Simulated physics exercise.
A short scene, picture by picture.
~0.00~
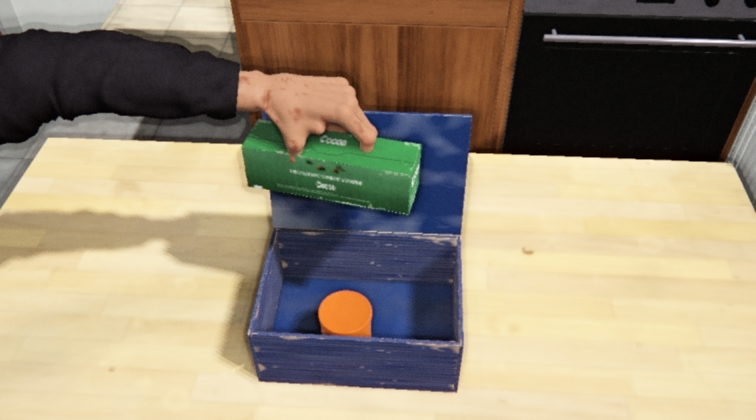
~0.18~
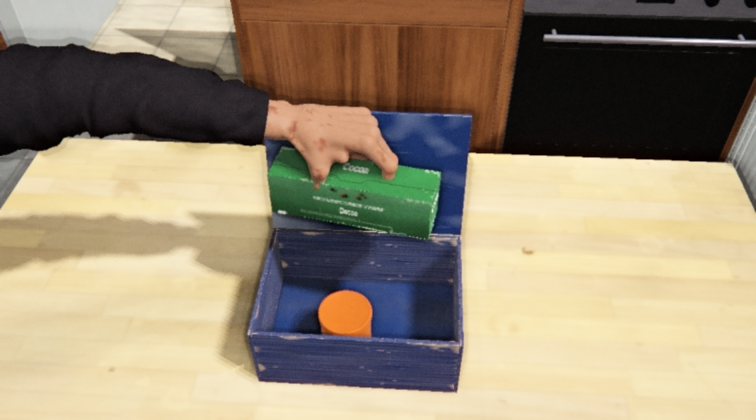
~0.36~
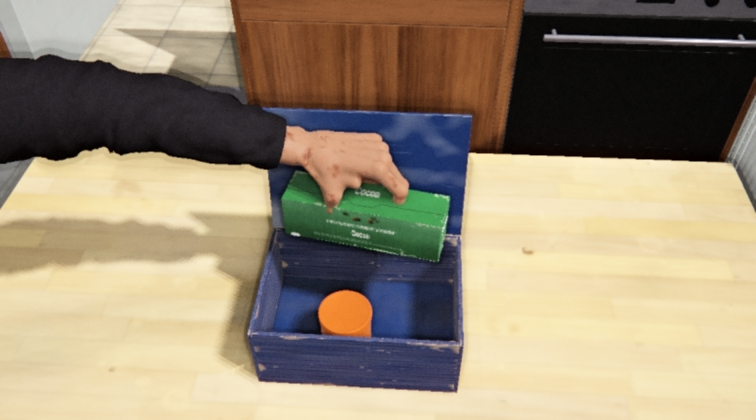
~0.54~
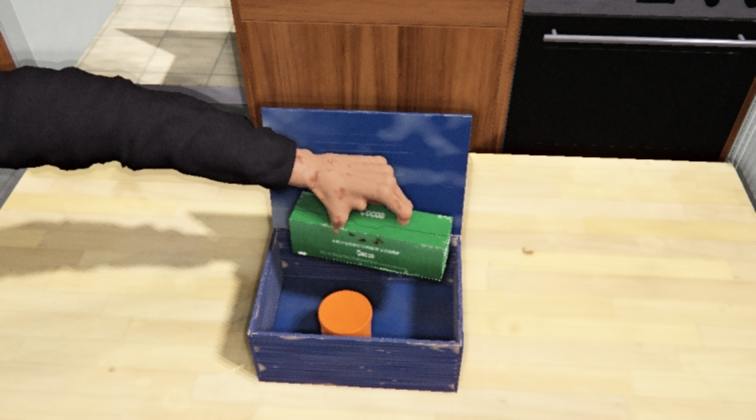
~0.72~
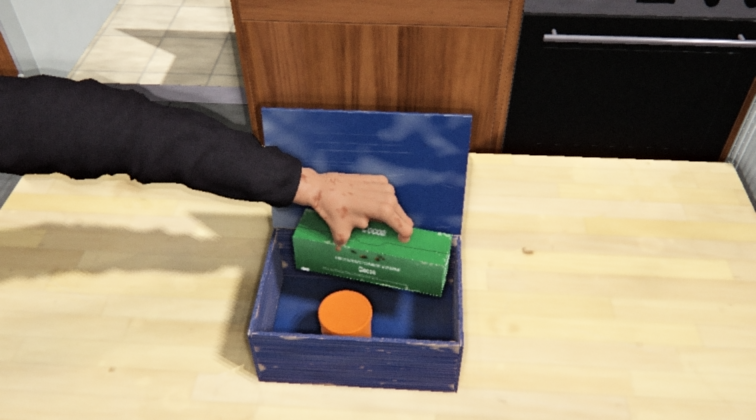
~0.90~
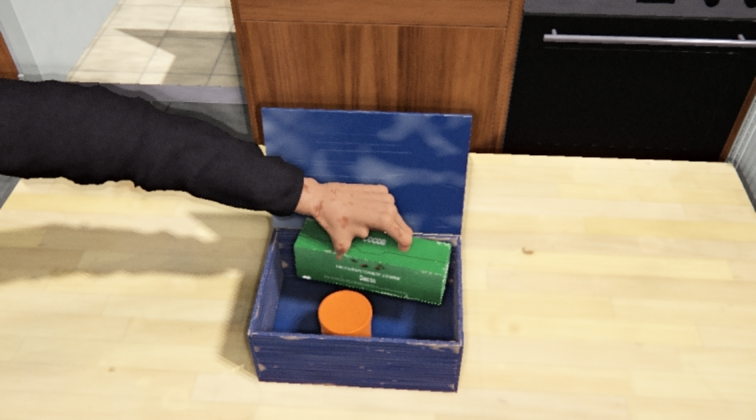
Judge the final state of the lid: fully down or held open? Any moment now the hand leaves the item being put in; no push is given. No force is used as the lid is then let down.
The box is going to be capped.
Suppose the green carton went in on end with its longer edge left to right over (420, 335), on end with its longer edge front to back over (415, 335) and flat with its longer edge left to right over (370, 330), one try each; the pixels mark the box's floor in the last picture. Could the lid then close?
On the first attempt the lid remains open a bit, on the second it remains open a bit, and on the third it settles shut.
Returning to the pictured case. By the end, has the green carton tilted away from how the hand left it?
Simply put, the green carton remains unturned.
After 1.90 s, lid starting down; green carton slid a little near (373, 297).
After 2.50 s, lid 57° above the rim; green carton slid a little near (373, 297).
After 2.90 s, lid 10° above the rim; green carton slid a little near (373, 297).
At rest (3.5 s), lid shut; moved from the start, green carton; orange tin in place. Seen from the same camera at the end, green carton near (373, 297).
